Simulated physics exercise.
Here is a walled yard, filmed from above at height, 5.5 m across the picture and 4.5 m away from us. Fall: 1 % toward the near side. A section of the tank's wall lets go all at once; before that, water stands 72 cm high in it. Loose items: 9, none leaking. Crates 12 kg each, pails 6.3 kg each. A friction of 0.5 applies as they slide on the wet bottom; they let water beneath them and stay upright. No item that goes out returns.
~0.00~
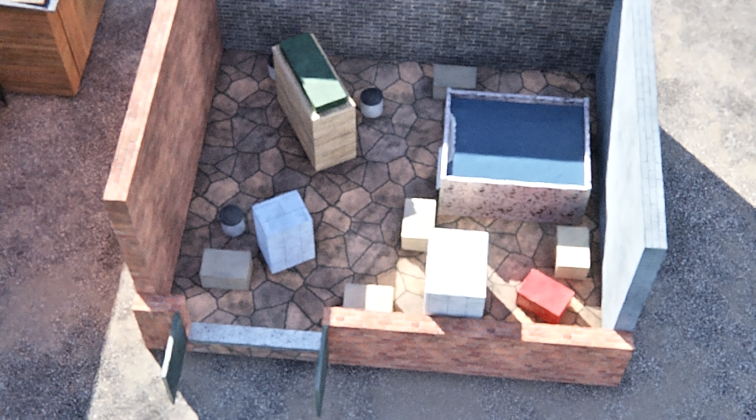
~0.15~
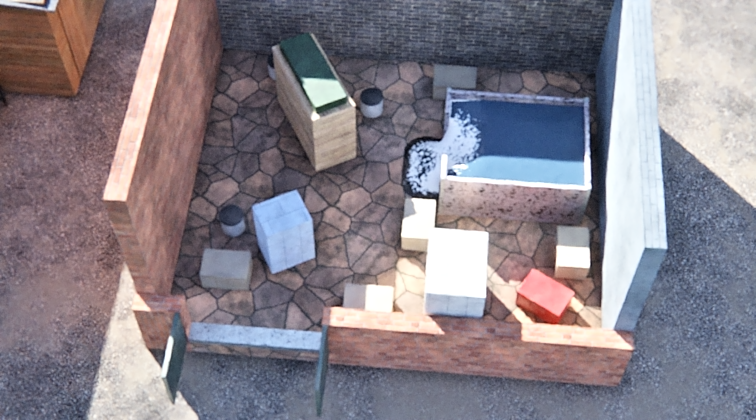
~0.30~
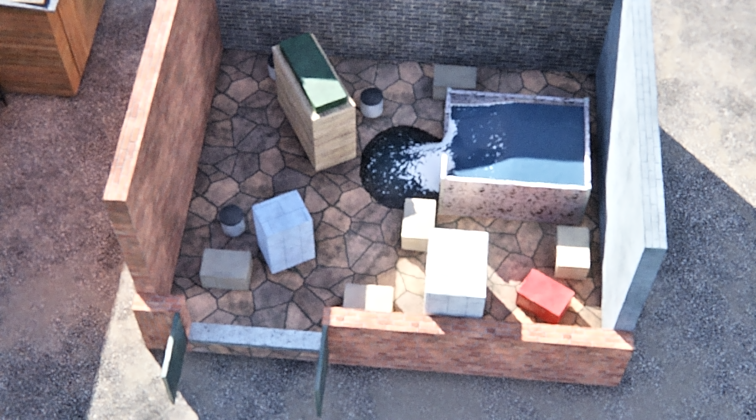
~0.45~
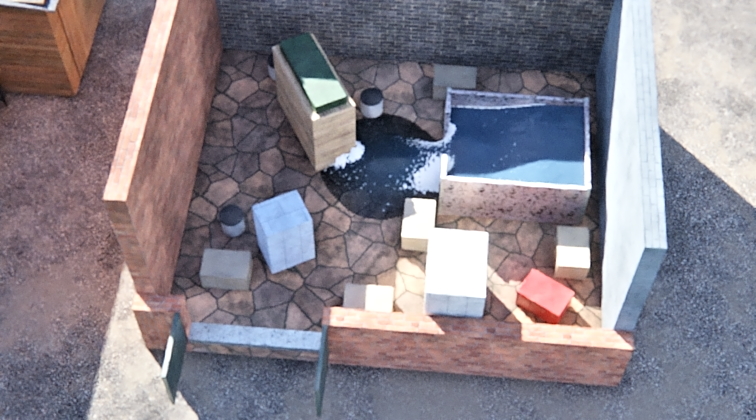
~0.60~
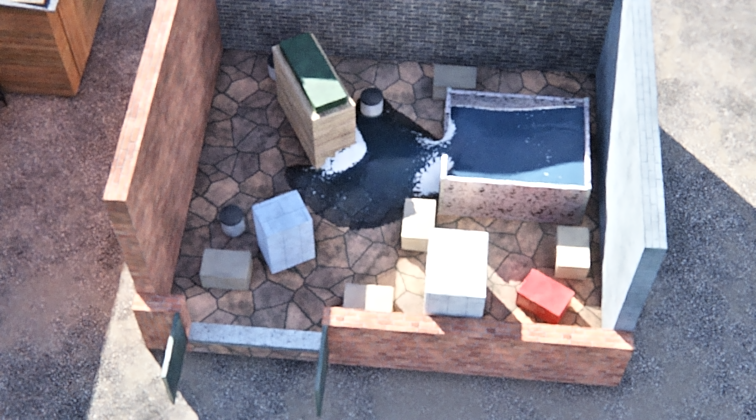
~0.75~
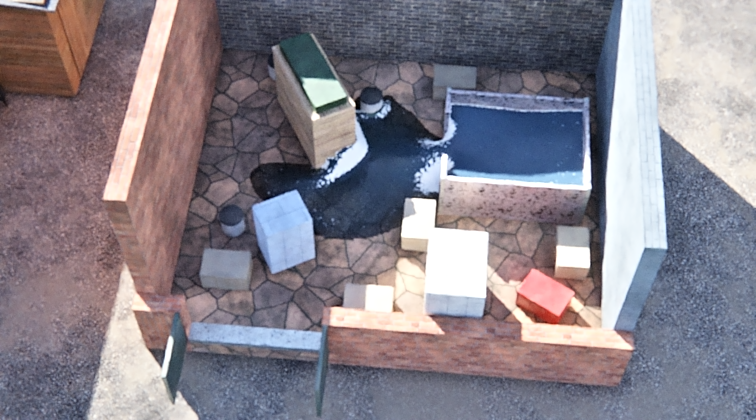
In a walled yard seen from above, water burst out of the left side of a big tank and spread as a dark pool across the stone paving, while the crates and pails around it stayed put.
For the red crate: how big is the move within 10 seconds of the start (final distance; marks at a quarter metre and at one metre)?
Its displacement will be small.
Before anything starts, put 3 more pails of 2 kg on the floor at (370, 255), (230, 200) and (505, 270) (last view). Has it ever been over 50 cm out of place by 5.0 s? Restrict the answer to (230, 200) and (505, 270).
As asked, in order: Clear of the mark; shy of the mark.
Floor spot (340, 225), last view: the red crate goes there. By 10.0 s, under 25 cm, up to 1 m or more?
Well, it is shoved a long way.
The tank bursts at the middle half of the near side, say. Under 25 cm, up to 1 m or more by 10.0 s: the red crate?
I'd expect the red crate to have ended up far off.
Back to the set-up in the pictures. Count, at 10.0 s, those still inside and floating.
Count: 4.
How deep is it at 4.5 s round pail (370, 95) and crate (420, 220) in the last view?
I'd estimate 4 cm for the first and 1 cm for the second.
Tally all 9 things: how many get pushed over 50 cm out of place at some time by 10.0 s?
The total is 5.
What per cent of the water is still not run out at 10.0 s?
Remaining: Approx. 72 per cent.
After 2.0 s the red crate is near (546, 292), 0.0 m from its start, aground; 0 of 9 are out; 2 afloat.
After 4.5 s the red crate is near (546, 292), 0.0 m from its start, aground; 1 of 9 are out; 2 afloat.
After 7.0 s the red crate is near (546, 292), 0.0 m from its start, aground; 1 of 9 are out; 3 afloat.
After 10.0 s the red crate is near (538, 292), 0.1 m from its start, afloat; 1 of 9 are out; 4 afloat.
